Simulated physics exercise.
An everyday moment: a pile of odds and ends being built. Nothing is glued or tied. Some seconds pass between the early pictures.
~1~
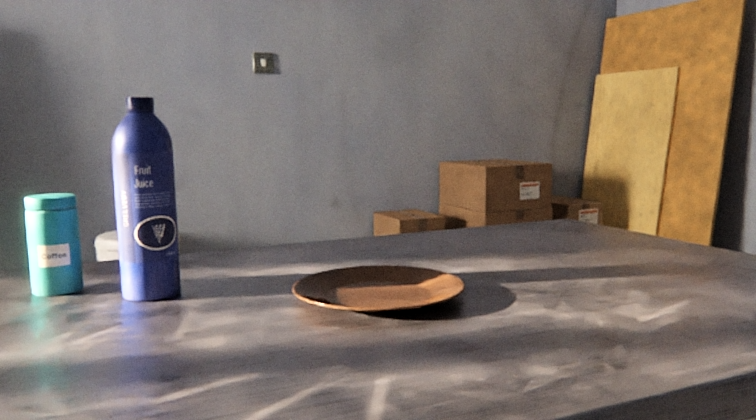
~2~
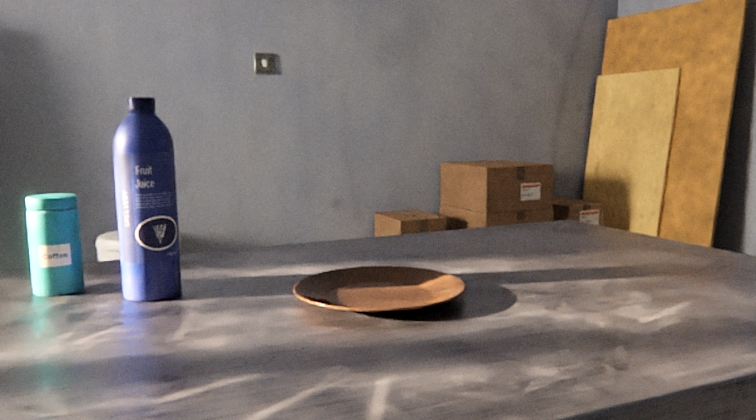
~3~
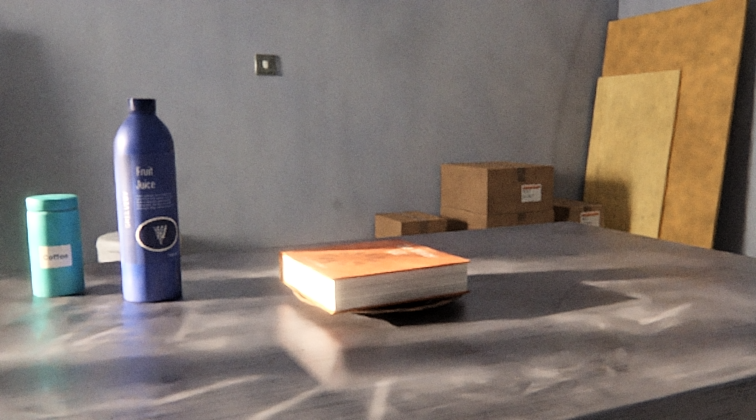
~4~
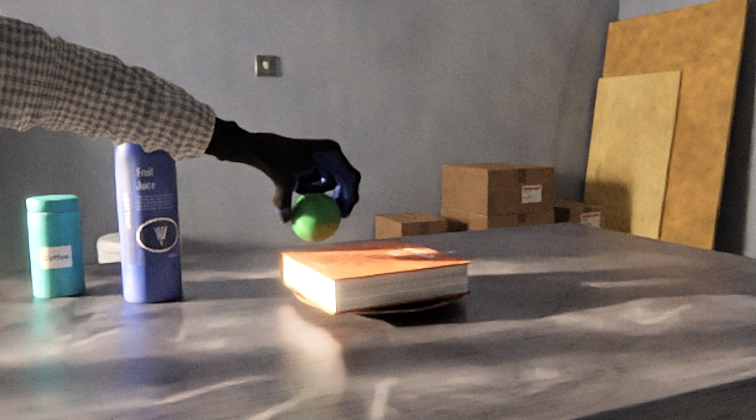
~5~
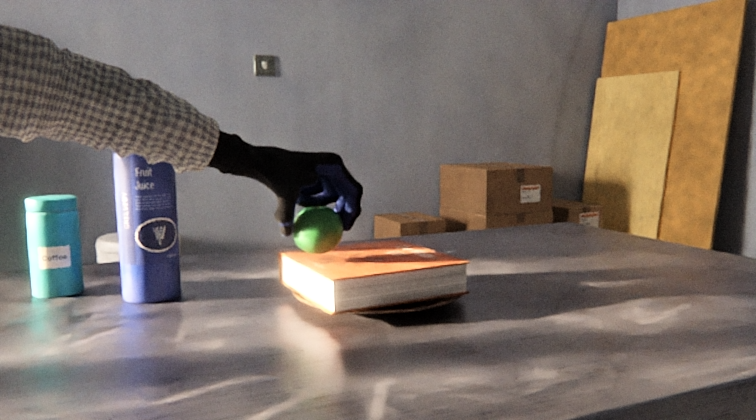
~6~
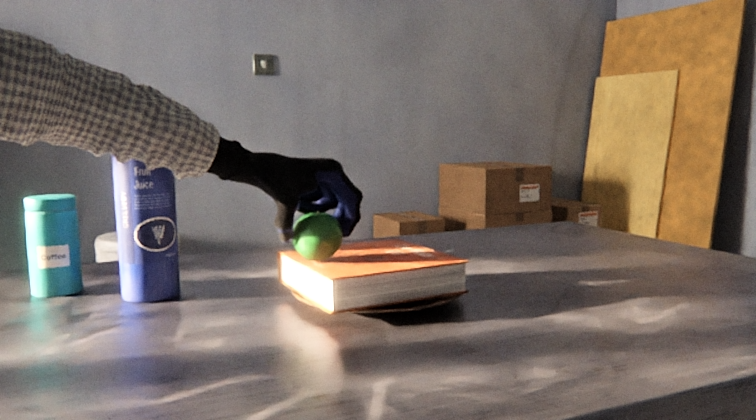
To begin with, a brown plate sits on a grey table to the right of a blue bottle and a turquoise jar. An orange-covered book then appears on the plate, and a dark-gloved hand in a checked sleeve lowers a green apple onto the book, still gripping it.
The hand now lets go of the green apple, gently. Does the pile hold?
The pile holds.
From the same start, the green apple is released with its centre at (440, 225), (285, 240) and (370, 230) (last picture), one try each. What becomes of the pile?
First try: It gives way; second try: It gives way; third try: It holds.
Then, 0.20 s on from there, no change.
Then, 0.50 s on from there, green apple resting near (318, 237).
In the end, all 5 unmoved. At the end, from the last picture's camera, green apple near (318, 237). The pile keeps its balance.
